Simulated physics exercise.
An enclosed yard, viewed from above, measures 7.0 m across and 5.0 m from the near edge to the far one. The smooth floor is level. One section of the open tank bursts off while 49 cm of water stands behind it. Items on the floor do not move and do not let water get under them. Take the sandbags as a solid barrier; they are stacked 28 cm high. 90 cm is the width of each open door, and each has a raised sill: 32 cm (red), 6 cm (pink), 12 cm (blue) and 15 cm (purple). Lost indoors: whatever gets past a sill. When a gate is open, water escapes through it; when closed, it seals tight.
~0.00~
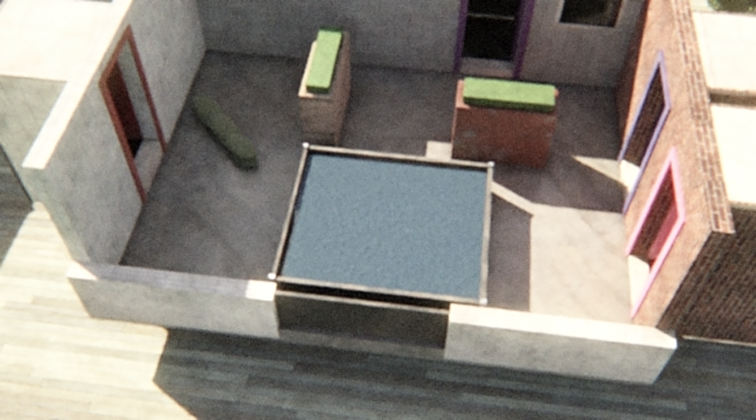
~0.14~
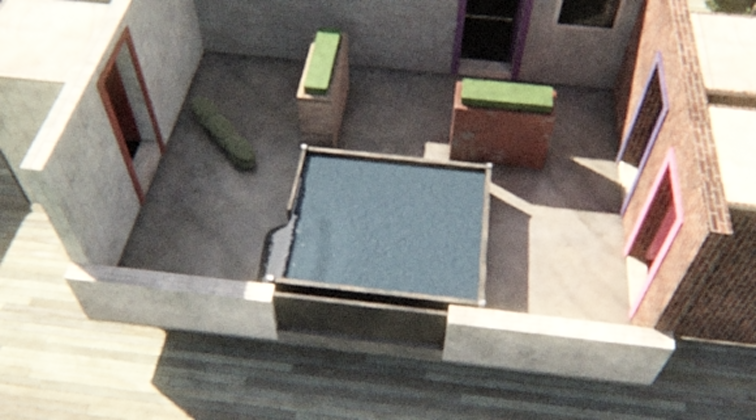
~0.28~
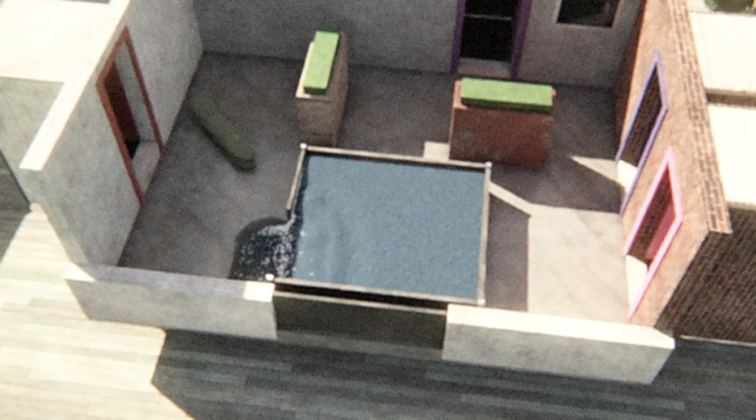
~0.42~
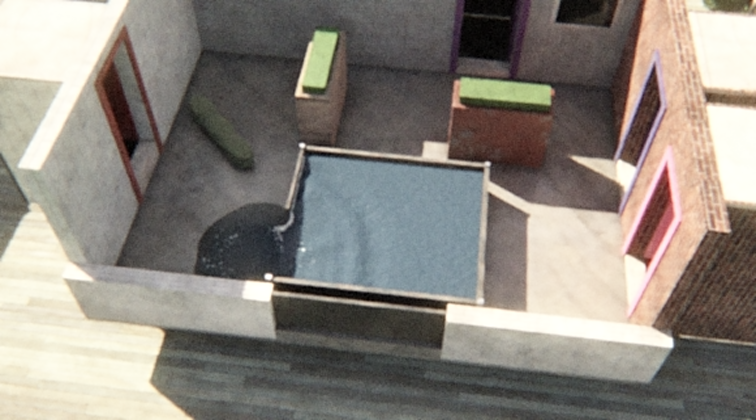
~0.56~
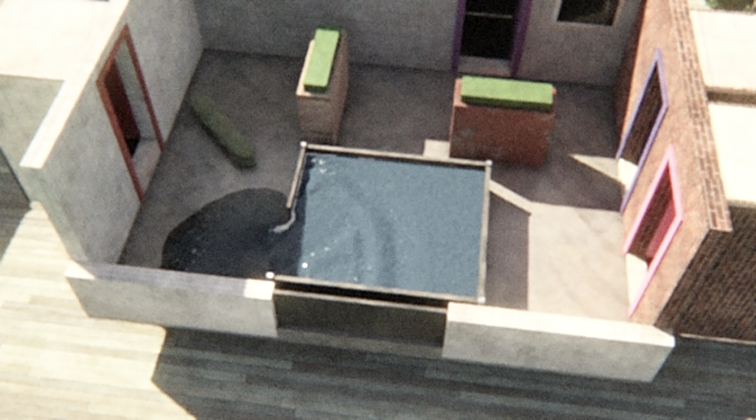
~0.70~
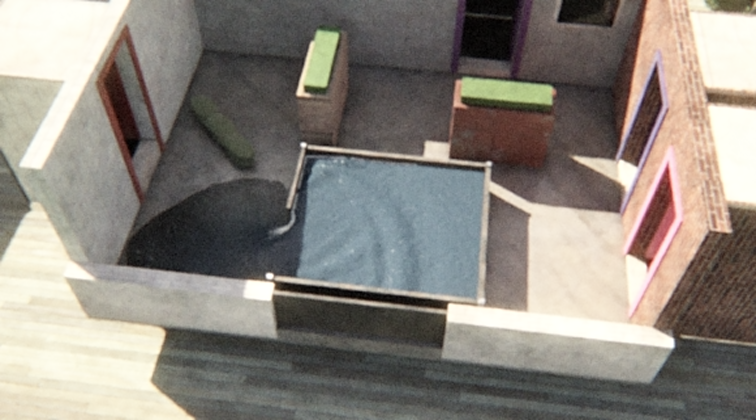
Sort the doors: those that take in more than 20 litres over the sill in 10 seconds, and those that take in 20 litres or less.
Sorted: The red door takes in 20 litres or less; the pink door takes in 20 litres or less; the blue door takes in 20 litres or less; the purple door takes in 20 litres or less.
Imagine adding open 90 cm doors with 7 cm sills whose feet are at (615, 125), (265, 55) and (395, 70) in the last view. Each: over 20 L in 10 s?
In turn: Below, past it, under.
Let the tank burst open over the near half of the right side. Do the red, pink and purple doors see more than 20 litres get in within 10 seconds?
Then it goes red fine, pink too high, purple fine.
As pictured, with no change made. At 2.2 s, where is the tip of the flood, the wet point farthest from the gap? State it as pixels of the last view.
About (187, 91) in the last view.
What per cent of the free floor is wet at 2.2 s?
Around 20 per cent.
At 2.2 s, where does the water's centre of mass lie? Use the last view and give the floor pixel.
The water's centre sits at about (315, 242).
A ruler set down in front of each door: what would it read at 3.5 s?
Depths: Red door 19 cm, pink door 0 cm, blue door 0 cm, purple door 0 cm.
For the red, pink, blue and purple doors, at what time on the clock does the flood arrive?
Arrival times: Red 1.2 seconds, pink 7.5 seconds, blue 8.5 seconds, purple 5.5 seconds.
After 1.4 s water covers 20 % of the floor and is deepest (44 cm) near (123, 283); red door 11 cm at the sill, 0 L in, pink door not reached, blue door not reached, purple door not reached.
After 2.2 s water covers 20 % of the floor and is deepest (40 cm) near (132, 296); red door 18 cm at the sill, 0 L in, pink door not reached, blue door not reached, purple door not reached.
After 3.5 s water covers 30 % of the floor and is deepest (42 cm) near (179, 139); red door 19 cm at the sill, 0 L in, pink door not reached, blue door not reached, purple door not reached.
After 6.0 s water covers 55 % of the floor and is deepest (26 cm) near (140, 241); red door 25 cm at the sill, 1 L in, pink door not reached, blue door not reached, purple door 4 cm at the sill, 0 L in.
After 10.0 s water covers 85 % of the floor and is deepest (20 cm) near (202, 56); red door 17 cm at the sill, 1 L in, pink door 4 cm at the sill, 0 L in, blue door 4 cm at the sill, 0 L in, purple door 3 cm at the sill, 0 L in.
